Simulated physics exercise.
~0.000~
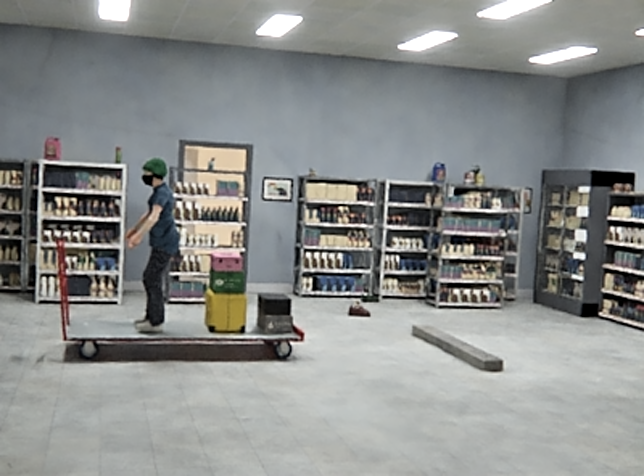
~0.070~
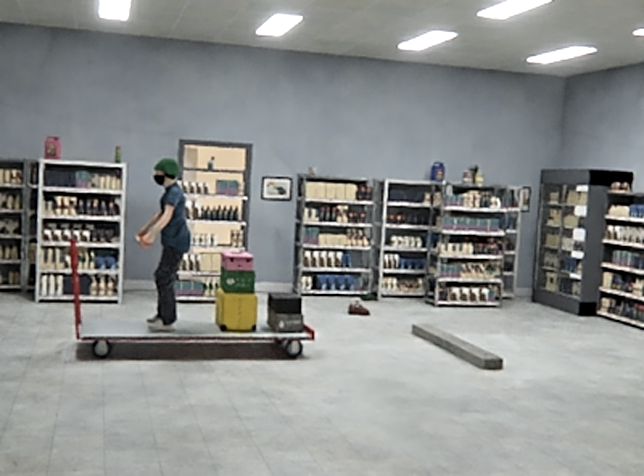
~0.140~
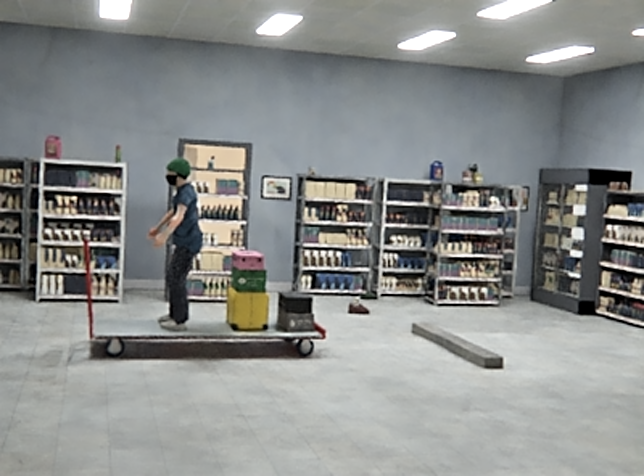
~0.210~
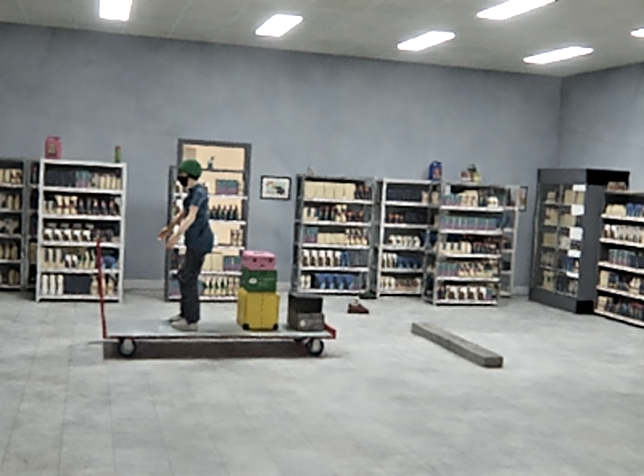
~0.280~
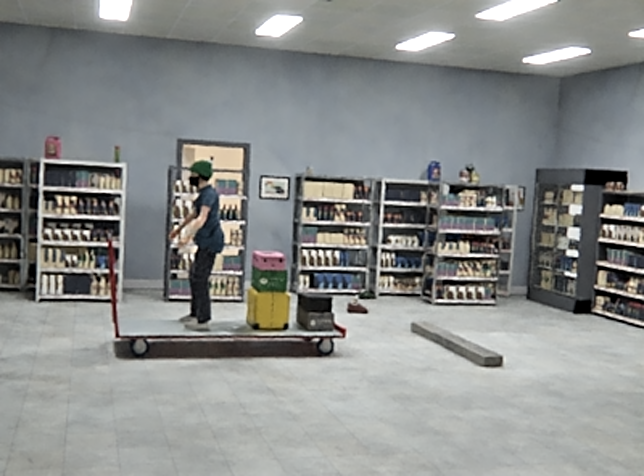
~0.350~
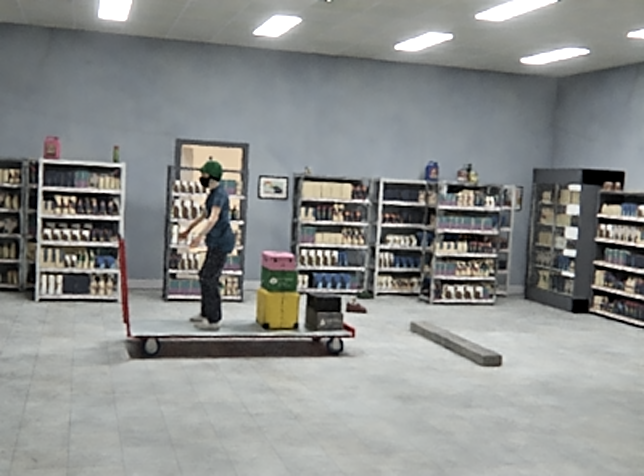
In a grey-walled storeroom lined with shelves of bottles, a person in a green cap and dark clothes stands on a flat cart, arms held out in front, behind stacked colourful boxes and a dark case. The cart rolls steadily right across the pale floor, carrying them a short way nearer a long low block.
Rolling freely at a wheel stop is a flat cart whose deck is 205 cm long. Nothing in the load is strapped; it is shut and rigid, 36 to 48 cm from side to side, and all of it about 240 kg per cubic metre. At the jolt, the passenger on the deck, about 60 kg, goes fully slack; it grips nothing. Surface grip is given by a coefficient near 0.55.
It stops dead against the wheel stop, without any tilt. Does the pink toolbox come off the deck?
No.
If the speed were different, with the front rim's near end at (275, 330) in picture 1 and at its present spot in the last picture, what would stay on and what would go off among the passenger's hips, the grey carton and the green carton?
Result: Hips safe; grey safe; green gone.
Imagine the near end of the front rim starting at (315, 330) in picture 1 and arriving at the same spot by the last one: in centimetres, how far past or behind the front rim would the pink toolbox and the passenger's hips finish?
Pink 60 behind, hips 90 behind.
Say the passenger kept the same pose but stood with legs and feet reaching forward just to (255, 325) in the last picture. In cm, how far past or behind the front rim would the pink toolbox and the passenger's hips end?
The pink one would end 90 cm past the front rim, while the hips stop 50 cm behind it.
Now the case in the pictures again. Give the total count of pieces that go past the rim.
All told, the number is 1.
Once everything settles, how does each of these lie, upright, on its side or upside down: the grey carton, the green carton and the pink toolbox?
Grey upright, green upright, pink upright.
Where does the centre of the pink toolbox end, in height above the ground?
Its centre ends some 85 cm up.
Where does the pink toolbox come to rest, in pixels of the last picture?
Roughly at (414, 264).
Impact comes at 1.23 s.
After 1.48 s the pink toolbox is 50 cm behind the rim, tilted 5°, near (411, 263) in the last picture's view.
After 1.78 s the pink toolbox is 46 cm behind the rim, tilted 0°, near (414, 264) in the last picture's view.
After 2.23 s the pink toolbox is 46 cm behind the rim, tilted 0°, near (414, 264) in the last picture's view.
Final state at 2.9 s, past the rim, black crate; behind it, green carton, grey carton, pink toolbox, yellow suitcase and the passenger's hips.
